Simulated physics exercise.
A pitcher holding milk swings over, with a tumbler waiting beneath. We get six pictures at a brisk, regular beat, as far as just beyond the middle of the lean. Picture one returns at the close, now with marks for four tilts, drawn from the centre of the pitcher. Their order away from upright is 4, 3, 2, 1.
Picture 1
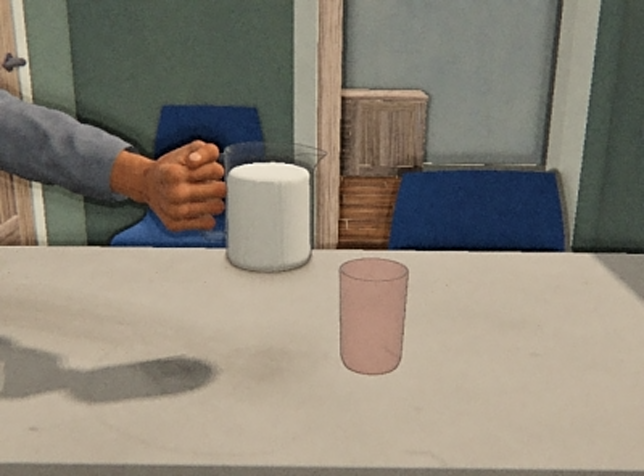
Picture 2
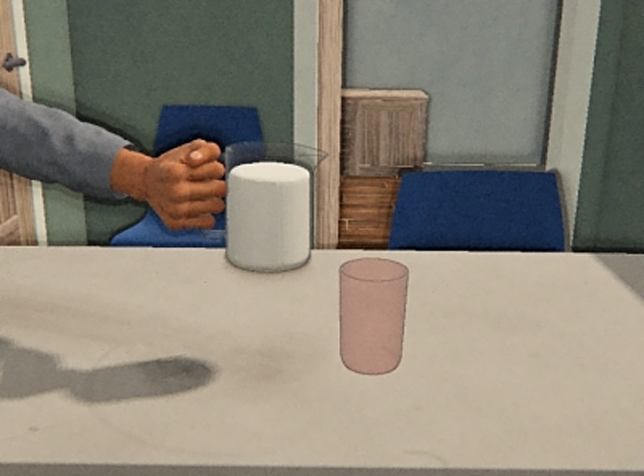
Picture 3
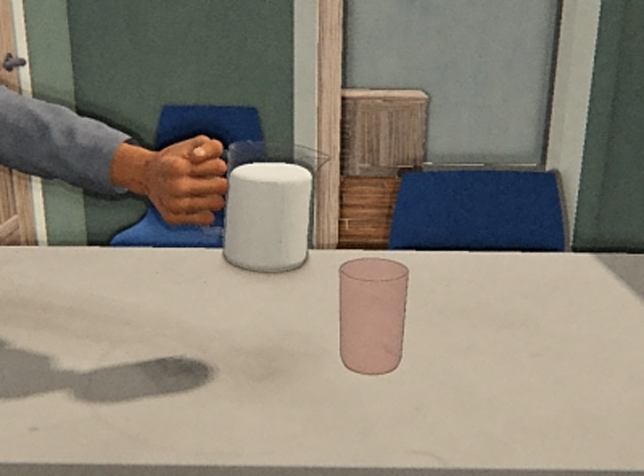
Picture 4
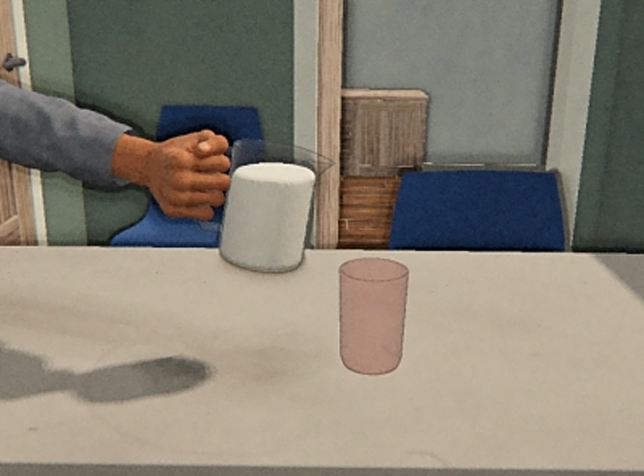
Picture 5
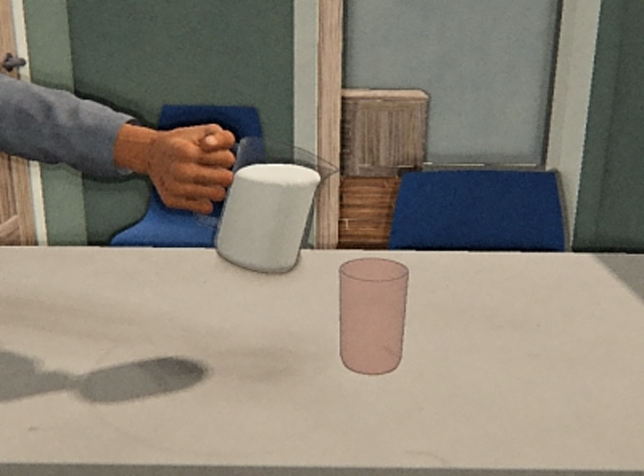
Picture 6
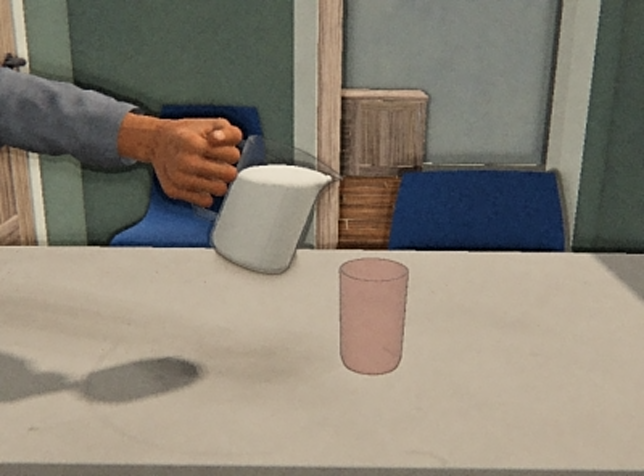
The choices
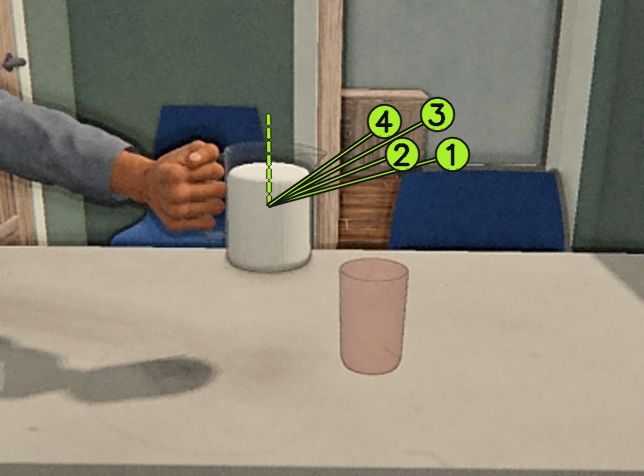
At first, a hand at the left holds a clear pitcher of milk upright above a pale table, near an empty pinkish tumbler. The hand then gradually tilts the pitcher to the right, and the milk shifts toward the lip, reaching it while the tumbler stays still and empty.
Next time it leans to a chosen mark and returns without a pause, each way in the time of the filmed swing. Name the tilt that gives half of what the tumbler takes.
3.
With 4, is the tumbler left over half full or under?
Under half.
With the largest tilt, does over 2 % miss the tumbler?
No.
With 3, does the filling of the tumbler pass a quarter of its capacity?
Yes.
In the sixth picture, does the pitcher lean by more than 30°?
No.
On the marked copy, 1 at (436, 159); 2 at (385, 158); 3 at (422, 122); 4 at (372, 133).
Choosing 1, the tumbler ends with about 80 % of what it can hold.
Choosing 2, the tumbler ends with about 64 % of what it can hold.
Choosing 3, the tumbler ends with about 47 % of what it can hold.
Choosing 4, the tumbler ends with about 34 % of what it can hold.
